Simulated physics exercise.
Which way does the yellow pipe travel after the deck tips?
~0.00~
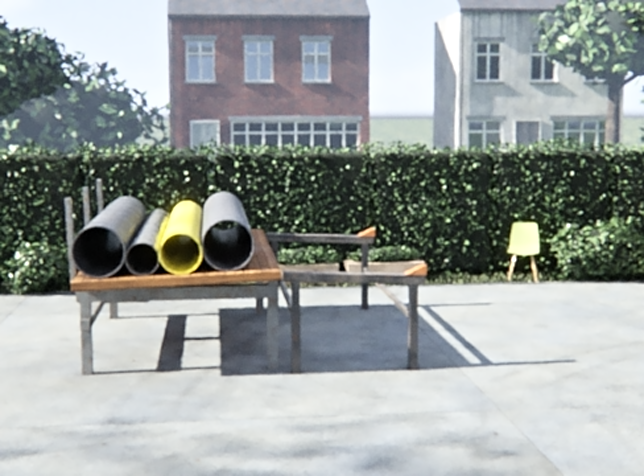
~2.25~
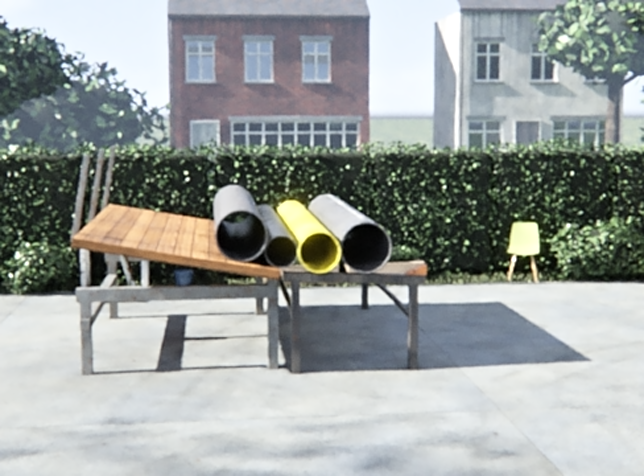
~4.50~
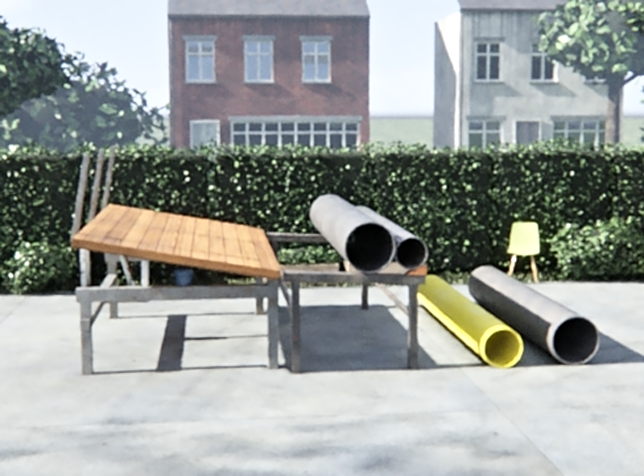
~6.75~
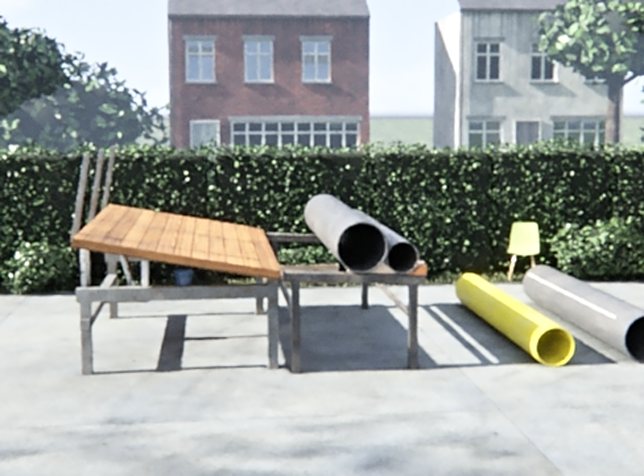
The yellow pipe travels to the right, crossing the rack and dropping off its end to the ground.
